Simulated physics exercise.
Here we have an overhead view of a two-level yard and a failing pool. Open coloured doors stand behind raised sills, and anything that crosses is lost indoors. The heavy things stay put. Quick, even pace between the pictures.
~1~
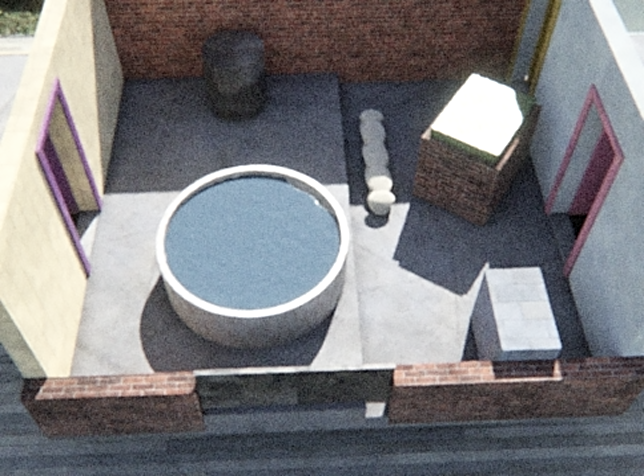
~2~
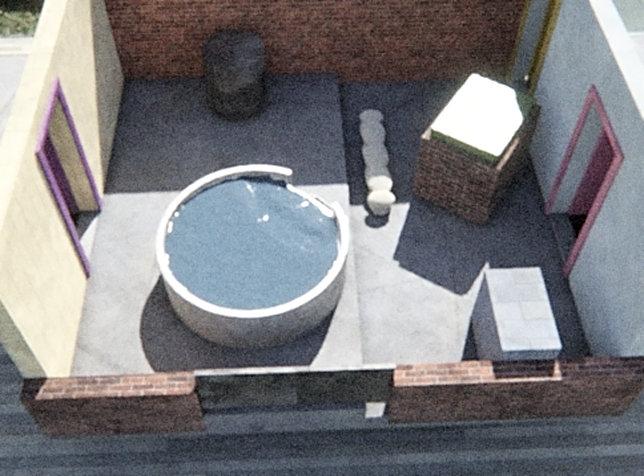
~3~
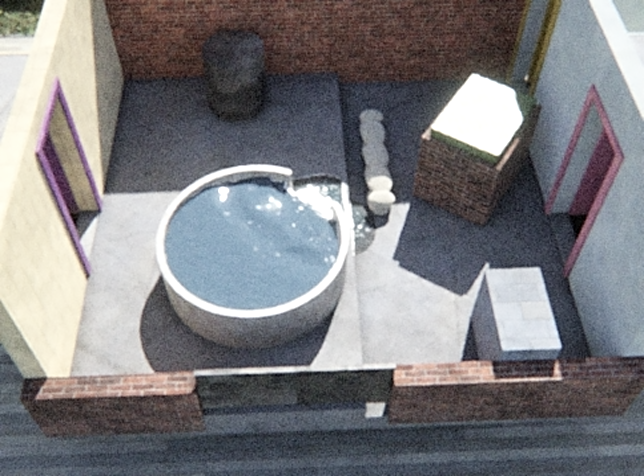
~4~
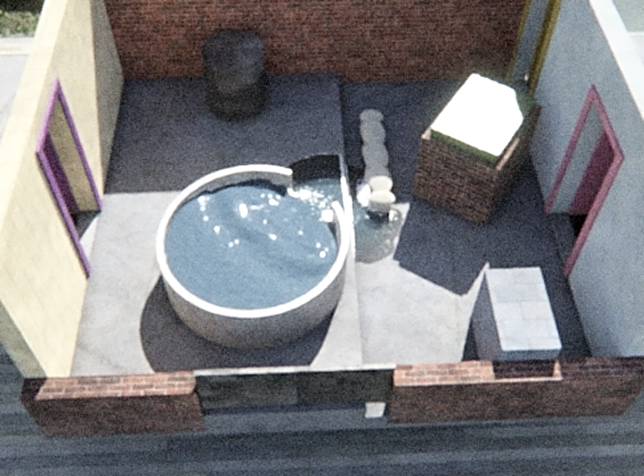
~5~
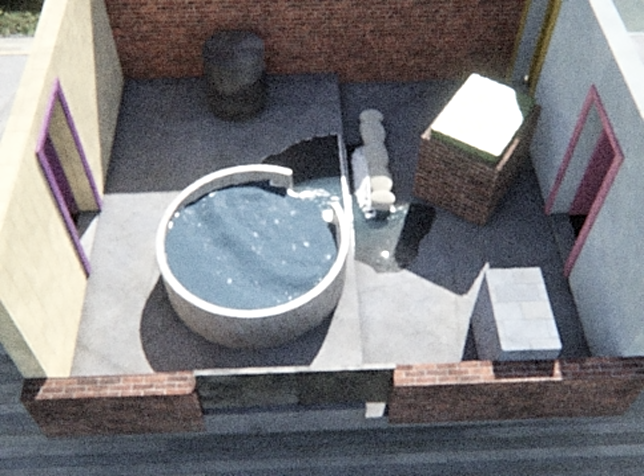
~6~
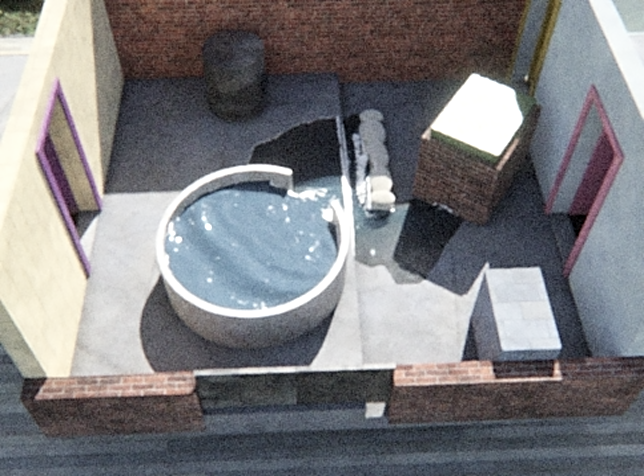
In a walled yard with coloured doorways, a round pool of still water broke open at its far right rim, and water poured through the gap, spreading dark across the paving around the pale rounded stones.
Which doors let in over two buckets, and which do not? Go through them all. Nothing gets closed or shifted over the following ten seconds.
Outcome: The purple door is not swamped, the yellow door is swamped, the pink door is swamped.
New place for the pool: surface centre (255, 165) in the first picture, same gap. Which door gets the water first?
The yellow-painted one.
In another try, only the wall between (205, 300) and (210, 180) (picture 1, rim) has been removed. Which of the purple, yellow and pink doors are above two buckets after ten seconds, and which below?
Going door by door, the purple door rises above, the yellow door remains below and the pink door remains below.
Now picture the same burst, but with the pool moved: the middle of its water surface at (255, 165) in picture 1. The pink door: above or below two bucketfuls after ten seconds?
The pink door door falls short.
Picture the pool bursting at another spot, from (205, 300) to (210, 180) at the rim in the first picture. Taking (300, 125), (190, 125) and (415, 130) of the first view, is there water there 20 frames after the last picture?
The first spot is spared, the second swamped, the third spared.
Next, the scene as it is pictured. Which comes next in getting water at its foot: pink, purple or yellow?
That's the door marked pink.
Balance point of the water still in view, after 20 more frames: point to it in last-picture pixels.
I'd say around (329, 210).
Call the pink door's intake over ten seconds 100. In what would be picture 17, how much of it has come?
Estimate: Roughly 5 %.
A moment on, water covers 25 % of the floor; the purple door not reached, the yellow door not reached, the pink door not reached.
Next, water covers 35 % of the floor; the purple door not reached, the yellow door wet at the sill, nothing in, the pink door under two buckets in.
Then, water covers 50 % of the floor; the purple door not reached, the yellow door over two buckets in, the pink door over two buckets in.
Later, water covers 65 % of the floor; the purple door not reached, the yellow door far over two buckets in, the pink door over two buckets in.
In the end, water covers 75 % of the floor; the purple door wet at the sill, nothing in, the yellow door far over two buckets in, the pink door far over two buckets in.
